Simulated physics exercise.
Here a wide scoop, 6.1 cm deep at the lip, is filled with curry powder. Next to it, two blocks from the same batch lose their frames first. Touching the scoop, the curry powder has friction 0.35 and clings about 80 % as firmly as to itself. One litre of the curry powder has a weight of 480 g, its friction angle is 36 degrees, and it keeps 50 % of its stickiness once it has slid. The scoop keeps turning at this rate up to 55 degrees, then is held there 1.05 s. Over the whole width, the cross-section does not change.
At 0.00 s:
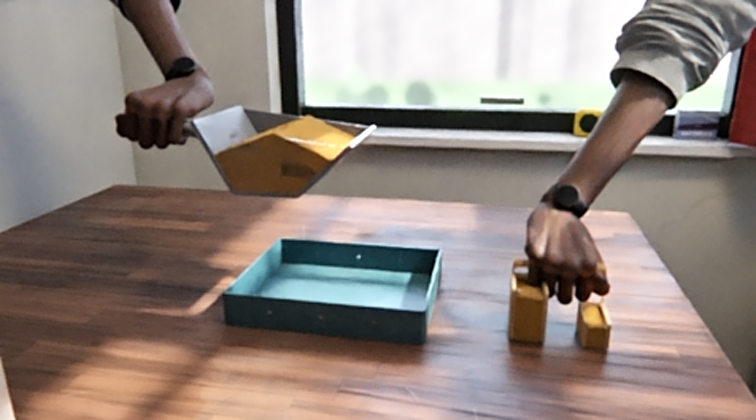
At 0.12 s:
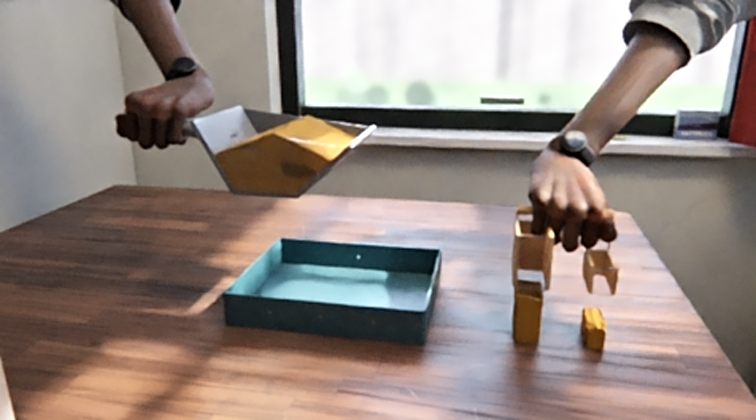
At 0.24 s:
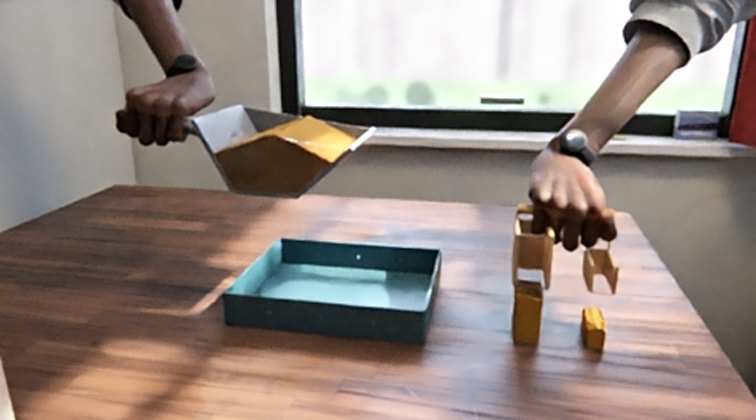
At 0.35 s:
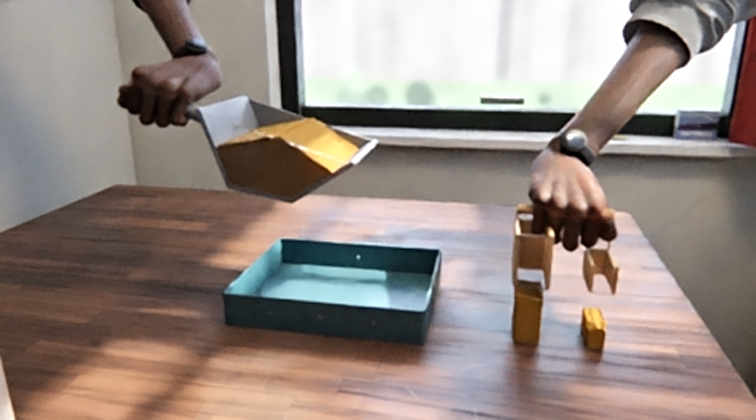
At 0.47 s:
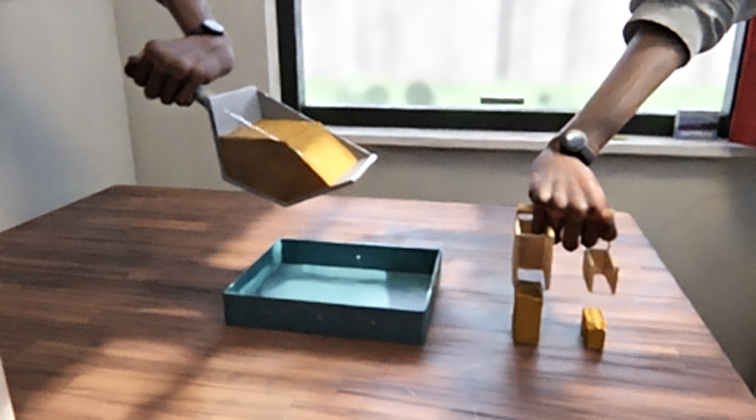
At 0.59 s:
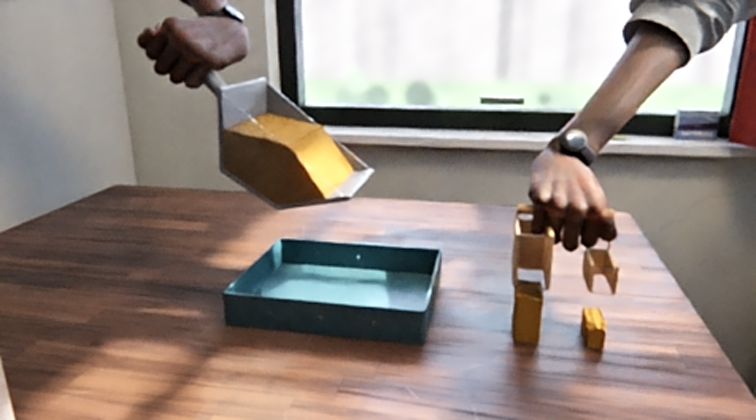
On a wooden table by a window, one hand lifted pale casings off two small yellow blocks, then the other hand steadily tilted a scoop of yellow powder downward above a blue tray.
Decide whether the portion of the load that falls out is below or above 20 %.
It ends up short of 20 percent.
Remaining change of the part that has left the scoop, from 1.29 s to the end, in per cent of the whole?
Around 0 % of the whole, give or take.
By 0.80 s, the scoop is at 51 degrees and 0 % has left it.
By 1.04 s, the scoop is at 55 degrees and 0 % has left it.
By 1.29 s, the scoop is at 55 degrees and 0 % has left it.
By 1.54 s, the scoop is at 55 degrees and 0 % has left it.
By 1.64 s, at the end, the scoop is at 55 degrees and 0 % has left it.
